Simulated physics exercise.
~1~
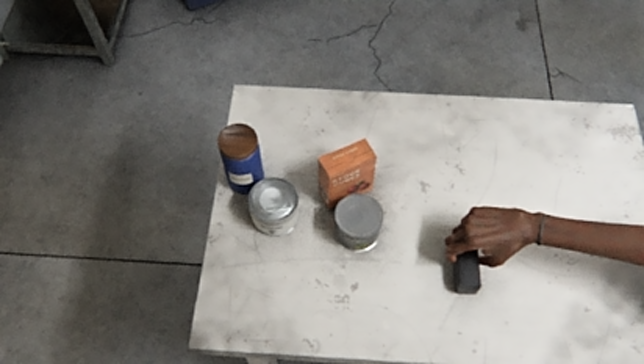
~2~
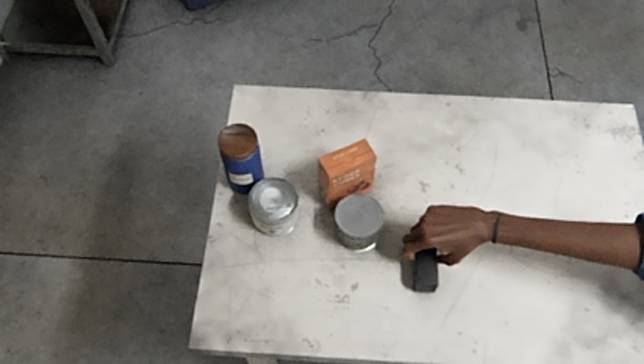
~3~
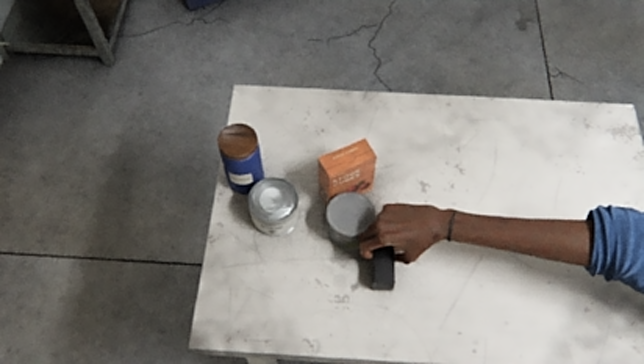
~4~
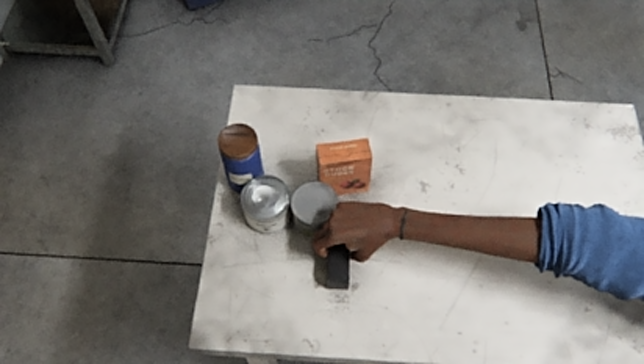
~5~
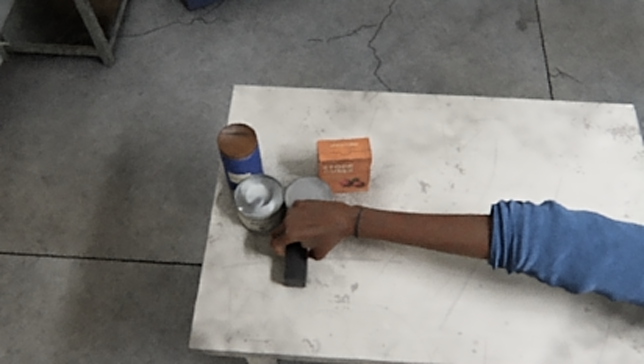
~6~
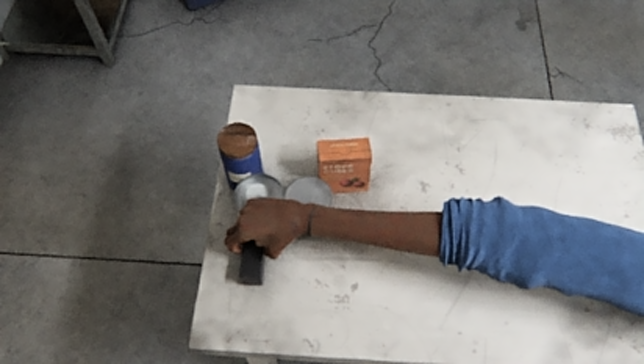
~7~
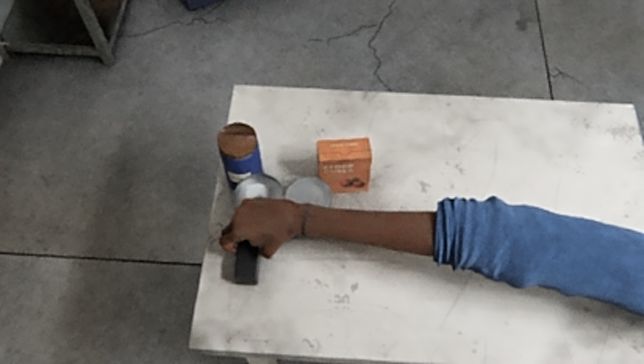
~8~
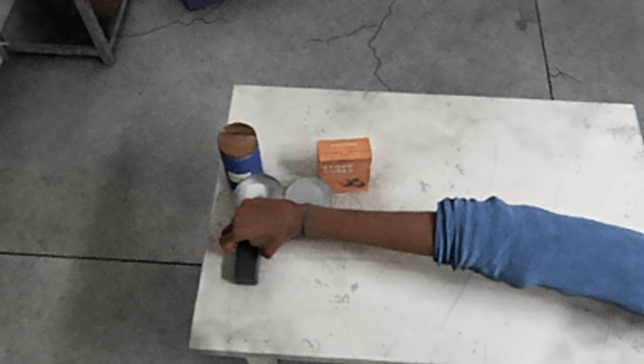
On a pale tabletop, a hand sliding a dark block leftward, nudging a grey tub, then stopping with every item still standing.
